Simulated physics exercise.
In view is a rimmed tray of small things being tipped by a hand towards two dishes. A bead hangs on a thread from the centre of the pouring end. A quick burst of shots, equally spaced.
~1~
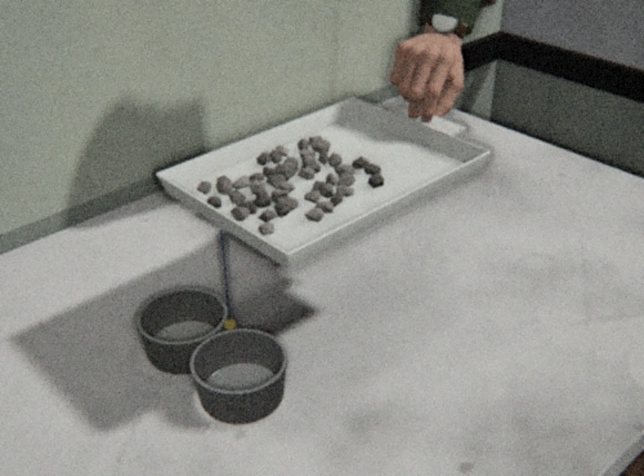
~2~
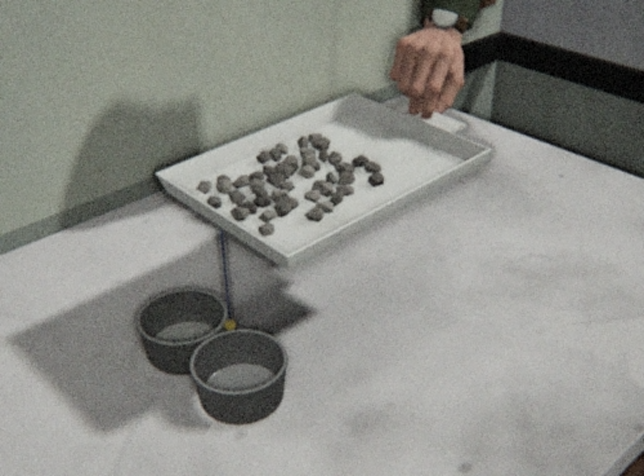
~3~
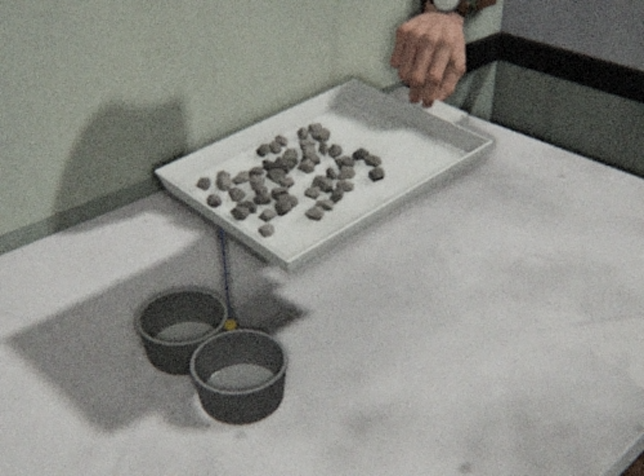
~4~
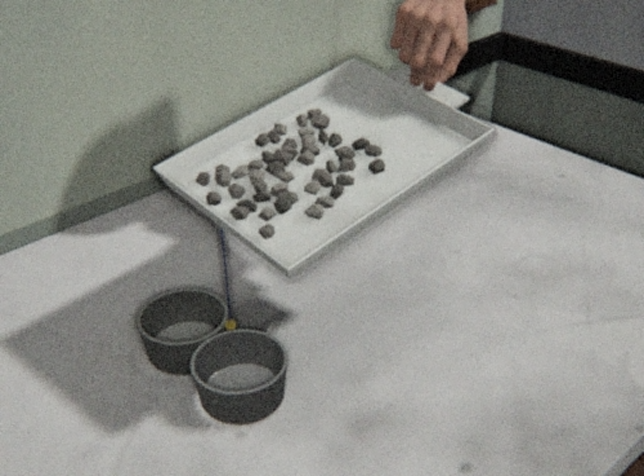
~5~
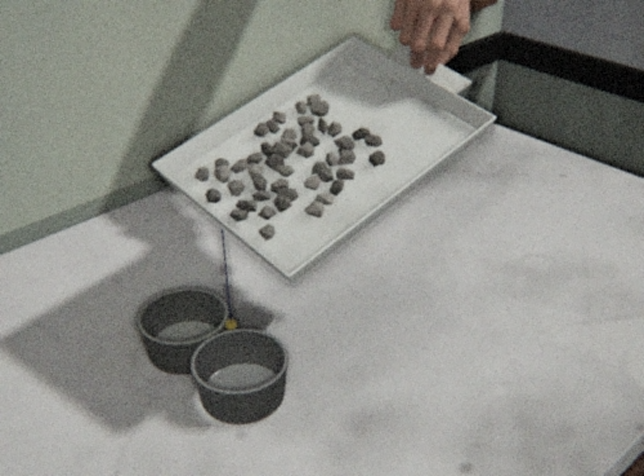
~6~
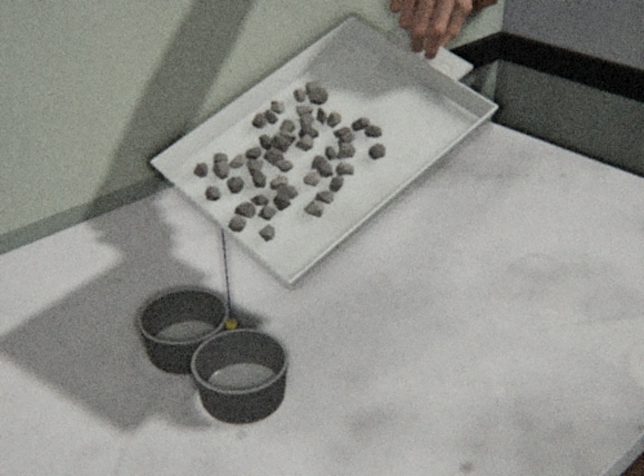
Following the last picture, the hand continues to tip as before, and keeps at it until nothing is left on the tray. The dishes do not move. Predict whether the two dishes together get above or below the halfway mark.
Below.
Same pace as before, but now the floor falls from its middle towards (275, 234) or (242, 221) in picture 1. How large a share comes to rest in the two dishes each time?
Near 30 % and 40 %.
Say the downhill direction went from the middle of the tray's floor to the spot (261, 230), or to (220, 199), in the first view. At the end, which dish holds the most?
On the first try it's the right-side dish, on the second the left-side dish.
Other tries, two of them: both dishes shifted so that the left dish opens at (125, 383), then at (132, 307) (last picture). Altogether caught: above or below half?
Result - try one, below the halfway mark; try two, below the halfway mark.
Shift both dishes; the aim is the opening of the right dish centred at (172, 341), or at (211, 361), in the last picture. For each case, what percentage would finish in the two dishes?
The first try gives 0 per cent, the second 10 per cent.
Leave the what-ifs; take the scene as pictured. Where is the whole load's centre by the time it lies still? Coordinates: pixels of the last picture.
I'd put the middle somewhere around (305, 434).
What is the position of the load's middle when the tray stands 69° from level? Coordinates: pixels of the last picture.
Roughly at (281, 266).
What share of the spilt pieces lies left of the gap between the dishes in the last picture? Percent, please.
Near 10 %.
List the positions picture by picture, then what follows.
In the first picture, corners of the pouring end at (166, 174) and (289, 248), level; middle of the load at (306, 174), bits of gravel; left dish at (148, 348); right dish at (203, 396); bead on its thread at (230, 324).
In the second picture, corners of the pouring end at (166, 173) and (289, 250), level; middle of the load at (306, 173).
In the third picture, corners of the pouring end at (165, 171) and (289, 255), tipped barely, lowest at the right corner; middle of the load at (306, 167).
In the fourth picture, corners of the pouring end at (164, 167) and (289, 261), tipped a little, lowest at the right corner; middle of the load at (306, 159).
In the fifth picture, corners of the pouring end at (162, 164) and (290, 267), tipped clearly, lowest at the right corner; middle of the load at (305, 151).
In the sixth picture, corners of the pouring end at (160, 161) and (290, 273), tipped clearly, lowest at the right corner; middle of the load at (304, 144), a small part on the move; left dish at (149, 348); right dish at (204, 396).
Soon after the last picture, tray tipped steeply; most on the tray; about a quarter in the air.
A little later, tray tipped past a quarter turn; a small part on the tray; a small part in the right dish; about two thirds outside both; a small part in the air.
Later still, tray tipped past a quarter turn; a small part in the right dish; most outside both.
At rest, tray tipped past a quarter turn; a small part in the right dish; none in the left dish; most outside both.
